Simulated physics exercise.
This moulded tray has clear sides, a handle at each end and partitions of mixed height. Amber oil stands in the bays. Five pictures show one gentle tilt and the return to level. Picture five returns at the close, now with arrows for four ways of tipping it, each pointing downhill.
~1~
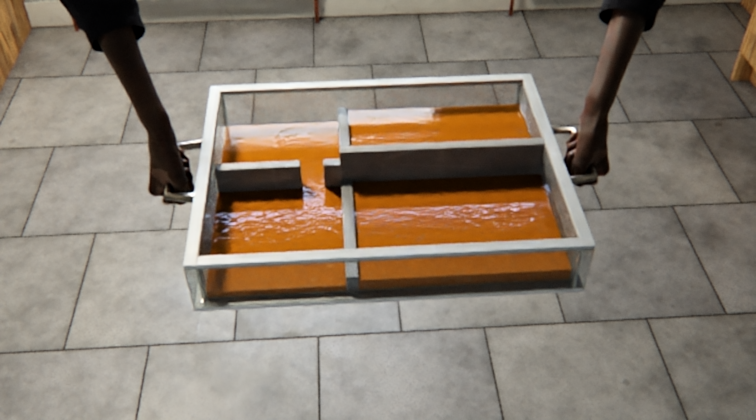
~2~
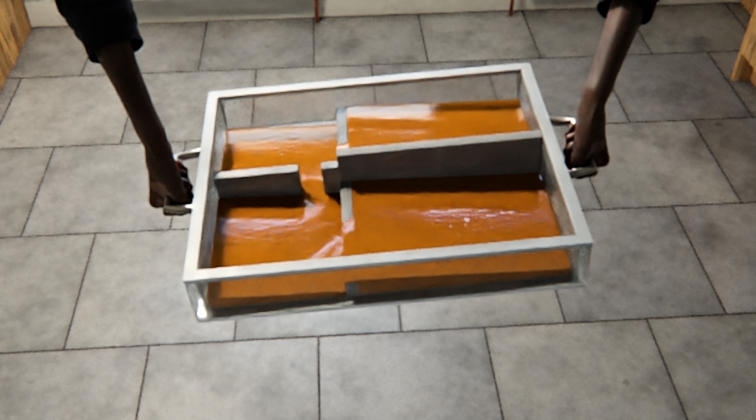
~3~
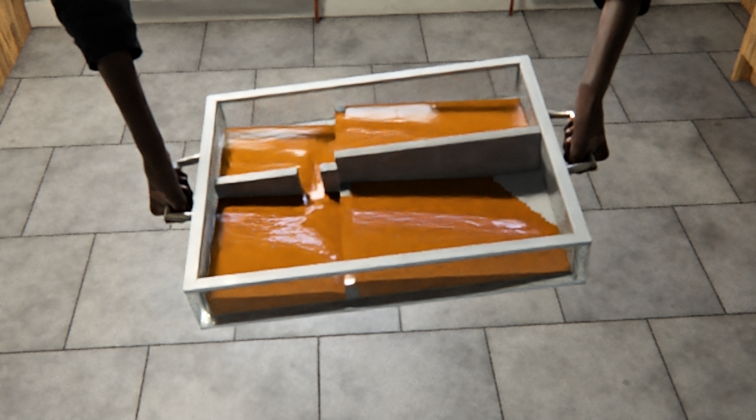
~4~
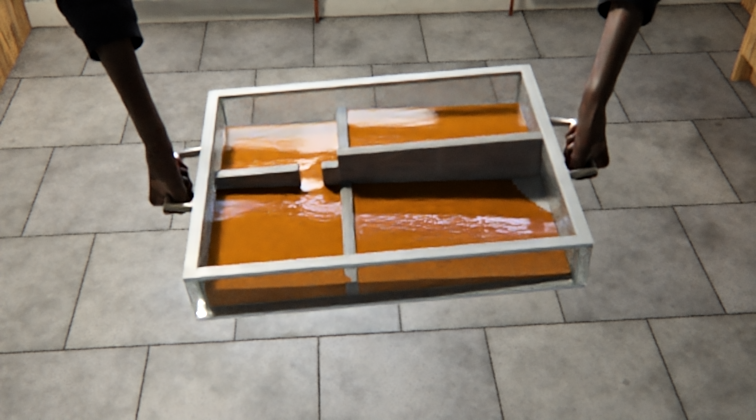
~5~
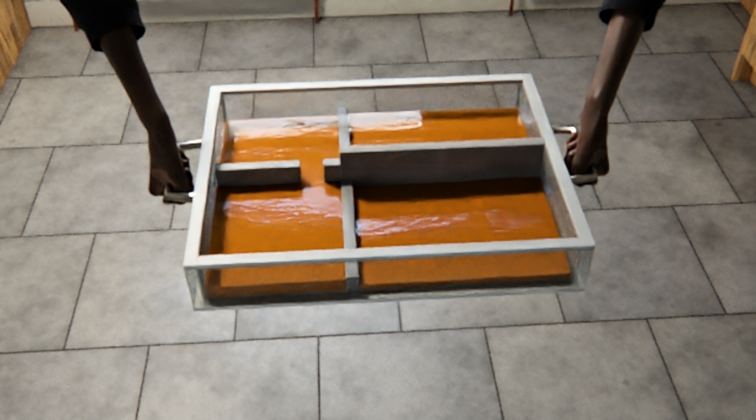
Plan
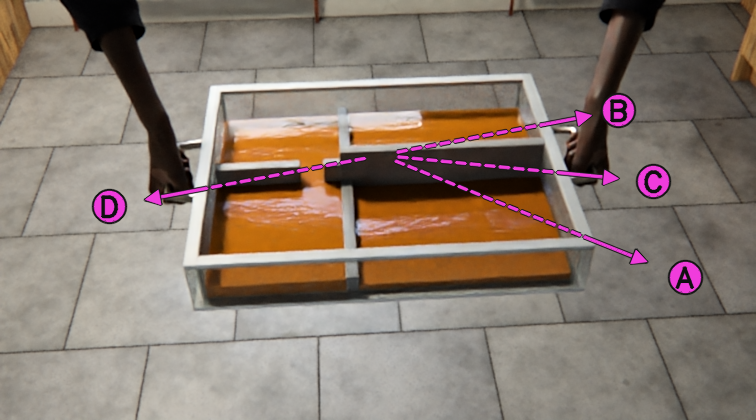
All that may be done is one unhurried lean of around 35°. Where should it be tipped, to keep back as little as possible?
A works best here.
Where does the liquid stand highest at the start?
The back right bay.
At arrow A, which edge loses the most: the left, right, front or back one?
The right rim.
On the marked copy, A ends at (641, 260); B ends at (586, 116); C ends at (613, 177); D ends at (150, 198).
With A, about 24 % stays in the tray, the largest part in the front right bay.
With B, about 39 % stays in the tray, the largest part in the front right bay.
With C, about 38 % stays in the tray, the largest part in the front right bay.
With D, about 33 % stays in the tray, the largest part in the front left bay.
